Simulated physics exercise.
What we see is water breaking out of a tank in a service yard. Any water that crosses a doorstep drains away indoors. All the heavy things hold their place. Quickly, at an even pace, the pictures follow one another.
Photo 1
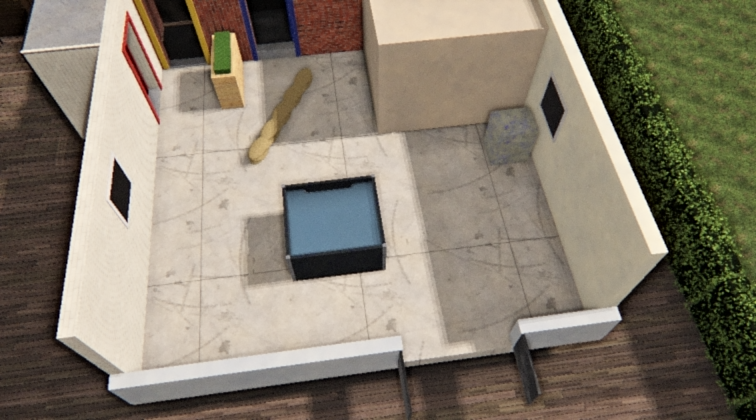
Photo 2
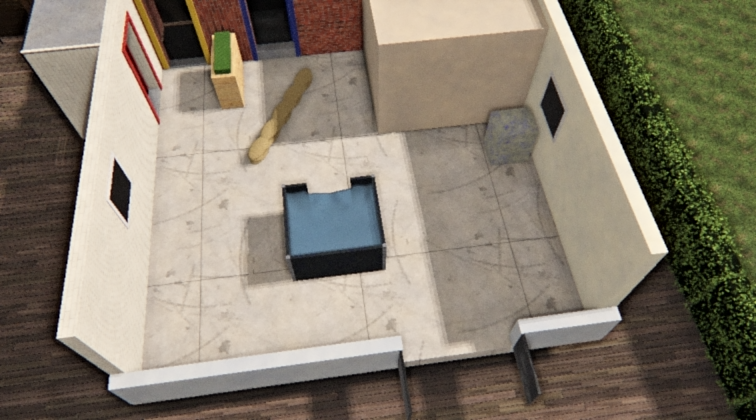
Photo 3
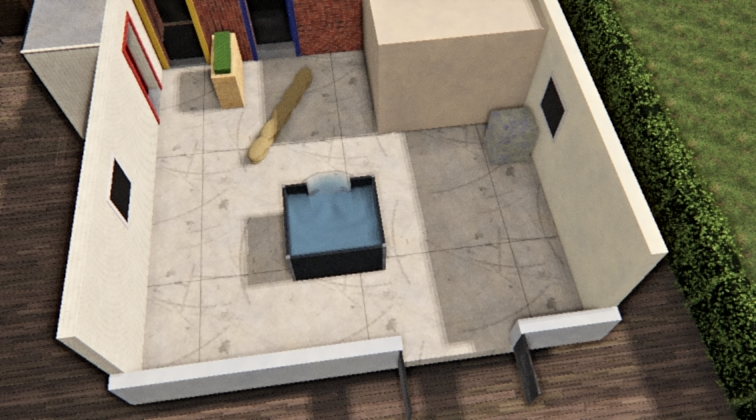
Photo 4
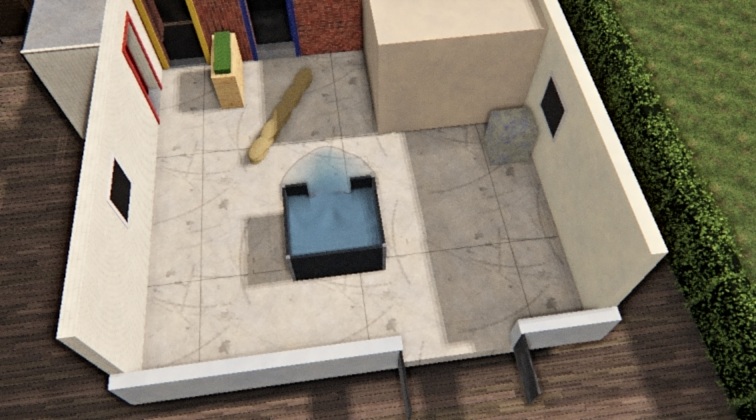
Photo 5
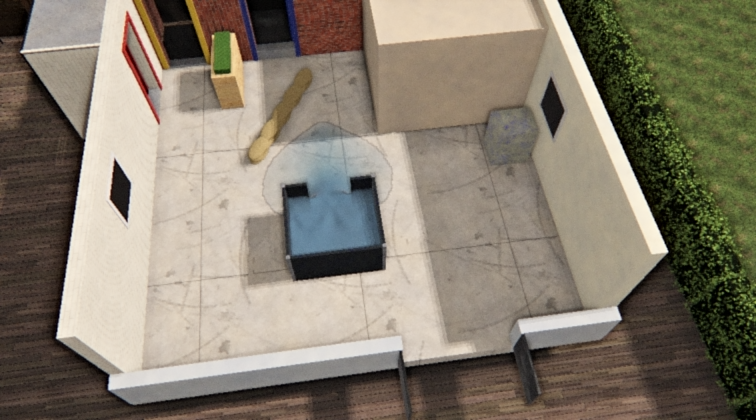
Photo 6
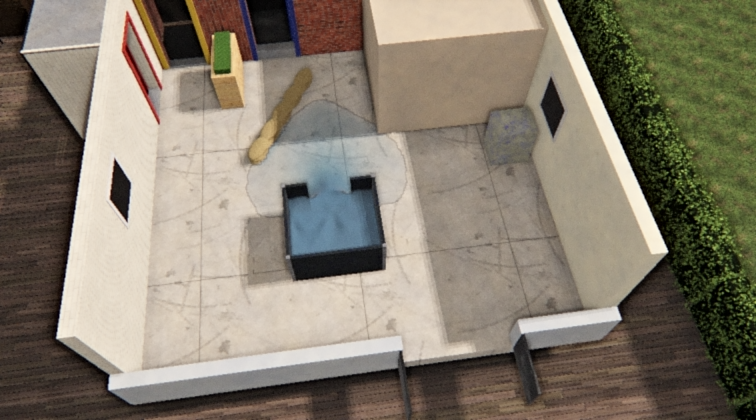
In a walled service yard, water pours from a gap in the tank's far side and spreads outward.
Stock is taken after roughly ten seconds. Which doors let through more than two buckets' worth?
The yellow door will allow in no excess. The blue door will allow in no excess. The red door will allow in no excess.
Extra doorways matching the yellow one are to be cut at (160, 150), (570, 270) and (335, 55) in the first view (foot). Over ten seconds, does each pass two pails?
Taking each in turn: Runs below, then runs below, then runs above.
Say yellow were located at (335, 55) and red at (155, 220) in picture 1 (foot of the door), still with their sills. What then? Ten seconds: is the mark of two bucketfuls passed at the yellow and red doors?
The yellow one tops the limit, the red one stays within it.
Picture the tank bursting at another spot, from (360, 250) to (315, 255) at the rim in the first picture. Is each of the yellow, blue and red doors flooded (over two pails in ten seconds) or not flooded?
In order, yellow door overshoots the limit, blue door remains short of it, red door remains short of it.
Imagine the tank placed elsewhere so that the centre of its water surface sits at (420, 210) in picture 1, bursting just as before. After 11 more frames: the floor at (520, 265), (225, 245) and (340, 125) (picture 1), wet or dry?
In turn: Clear, clear, awash.
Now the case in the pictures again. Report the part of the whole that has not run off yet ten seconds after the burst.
About 100 %.
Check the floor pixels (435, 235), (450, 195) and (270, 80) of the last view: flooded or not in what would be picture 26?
Point by point: Not yet wet, not yet wet, inundated.
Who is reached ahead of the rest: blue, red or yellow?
The blue door.
A moment on, water covers 20 % of the floor; the yellow door not reached, the blue door not reached, the red door not reached.
Next, water covers 25 % of the floor; the yellow door not reached, the blue door wet at the sill, nothing in, the red door not reached.
Then, water covers 40 % of the floor; the yellow door wet at the sill, nothing in, the blue door wet at the sill, nothing in, the red door wet at the sill, nothing in.
Later, water covers 60 % of the floor; the yellow door wet at the sill, nothing in, the blue door wet at the sill, nothing in, the red door wet at the sill, nothing in.
In the end, water covers 85 % of the floor; the yellow door under two buckets in, the blue door wet at the sill, nothing in, the red door wet at the sill, nothing in.
